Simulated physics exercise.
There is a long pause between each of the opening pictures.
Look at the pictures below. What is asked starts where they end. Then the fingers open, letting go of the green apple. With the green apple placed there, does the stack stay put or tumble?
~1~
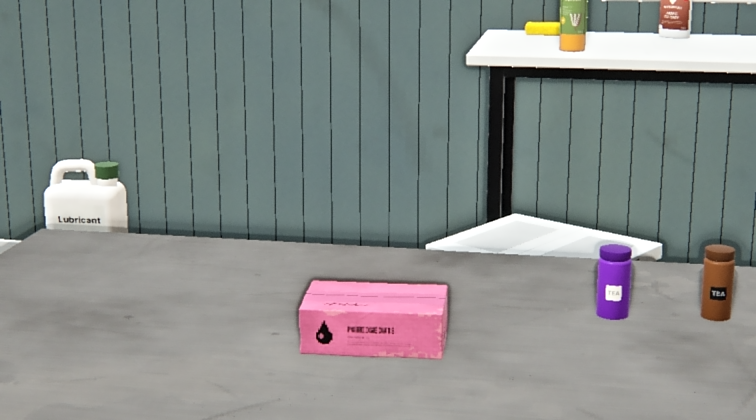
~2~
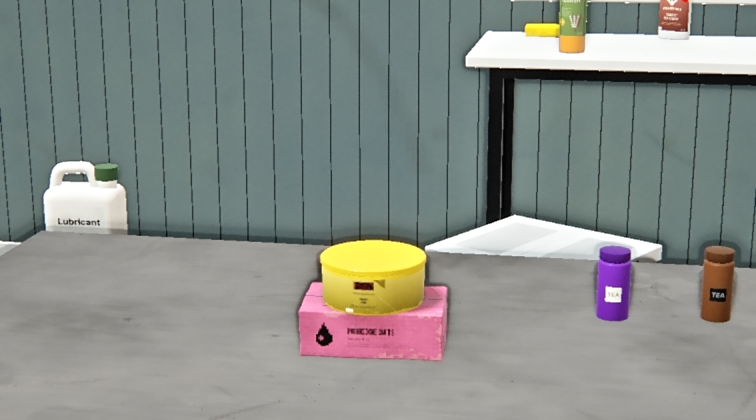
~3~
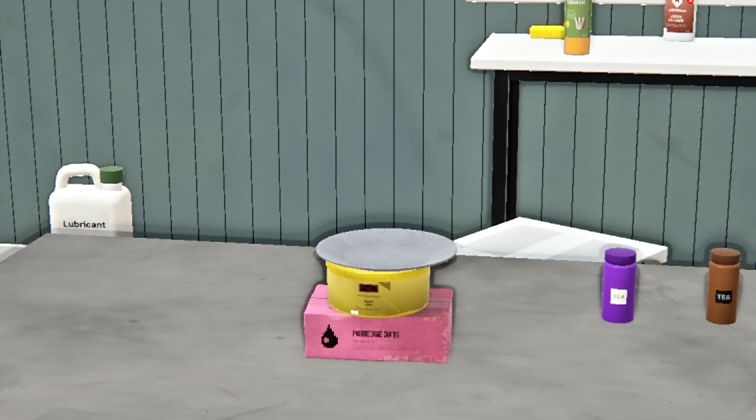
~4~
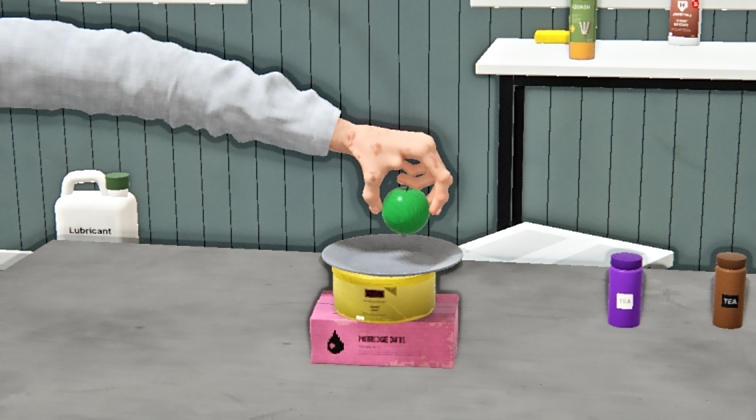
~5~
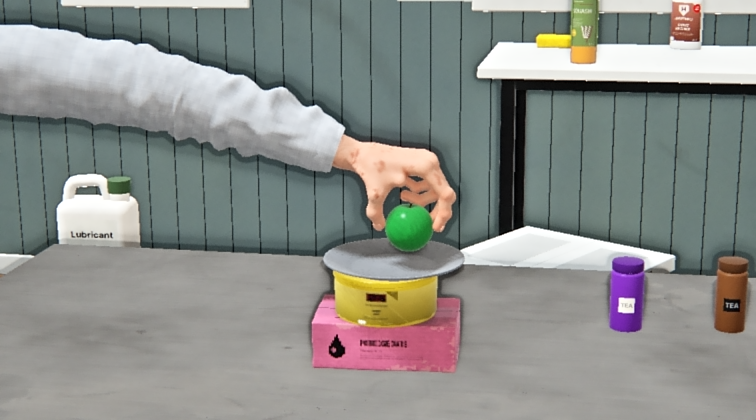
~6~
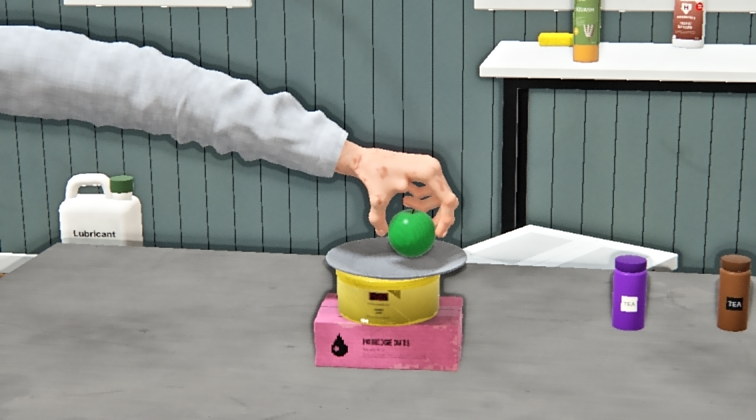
The pile bears the load.
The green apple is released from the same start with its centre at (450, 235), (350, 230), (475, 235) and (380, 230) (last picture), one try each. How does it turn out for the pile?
The pile remains standing the first time, remains standing the second time, collapses the third time and remains standing the fourth time.
Then, 0.60 s after the last picture, nothing has stirred.
Then, 1.60 s after the last picture, green apple resting near (414, 234).
At rest, all 6 in place. Seen from the same camera at the end, green apple near (415, 234). The pile holds.
